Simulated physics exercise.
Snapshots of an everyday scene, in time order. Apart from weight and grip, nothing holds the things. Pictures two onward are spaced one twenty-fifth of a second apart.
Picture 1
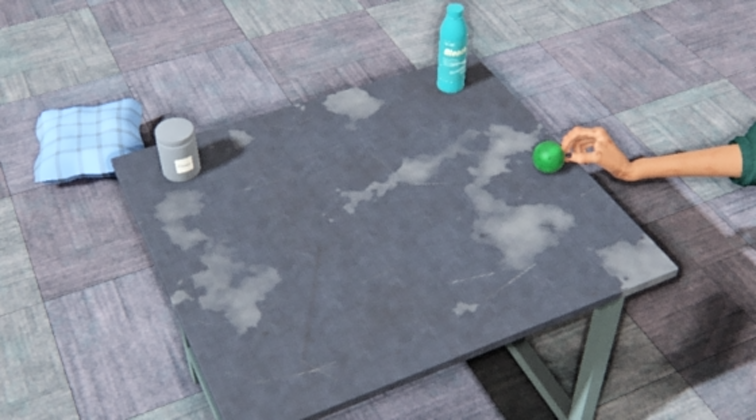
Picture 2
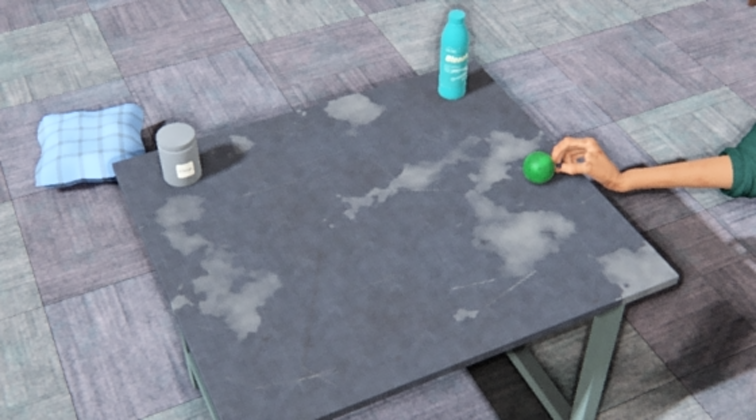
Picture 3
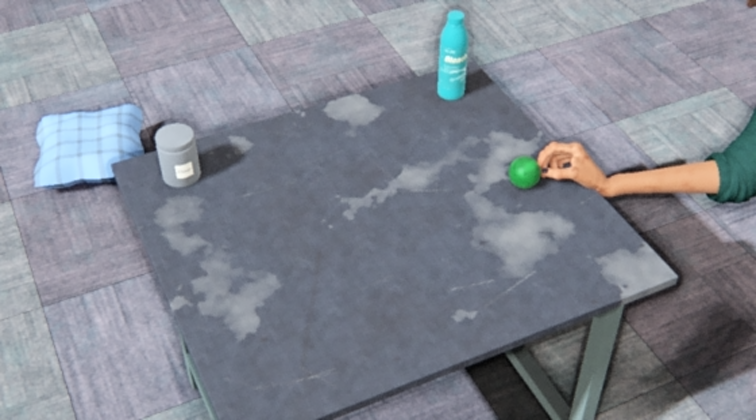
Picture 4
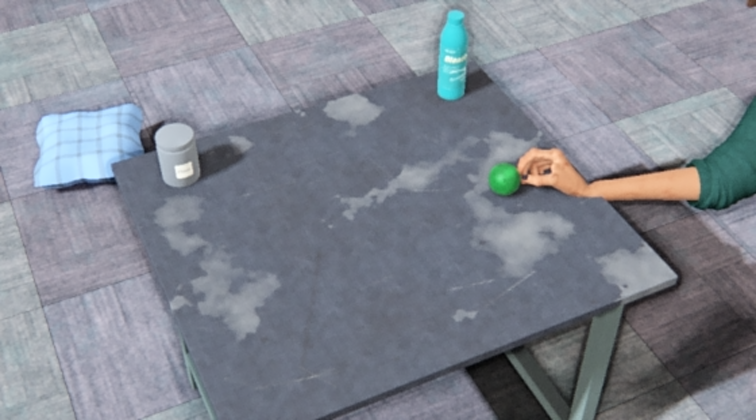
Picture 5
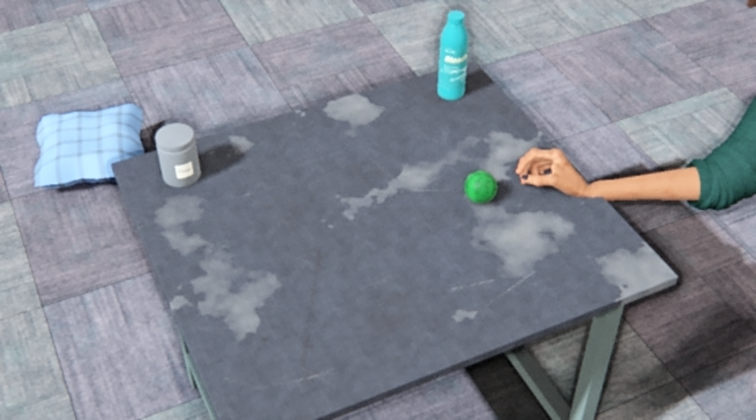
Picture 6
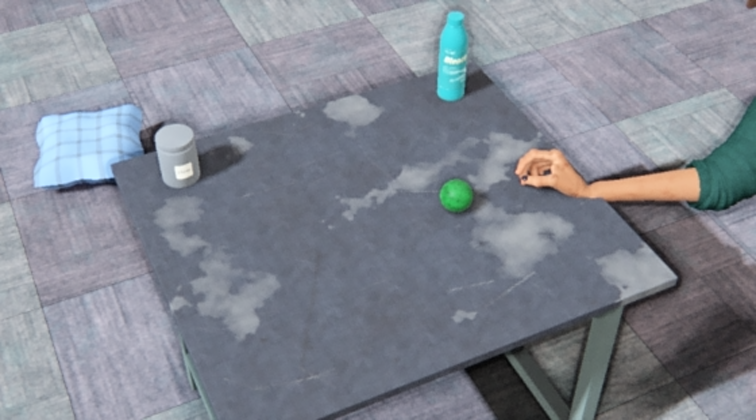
A dark, pale-blotched tabletop on a floor of grey and purplish carpet tiles is seen from above at an angle. A grey lidded jar stands at the far left corner near a blue checked cushion, a teal bottle stands at the back, and a green ball sits by a hand at the right. The hand pushes the ball leftward and slightly nearer, then stays still as the ball rolls on toward the middle.
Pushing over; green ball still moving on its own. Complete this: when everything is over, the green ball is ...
No longer on the table.
Then, 0.30 s later than the last frame, green ball moved well along near (277, 255).
Then, 0.70 s later than the last frame, green ball now off the table.
When it is over, off the table, green ball.
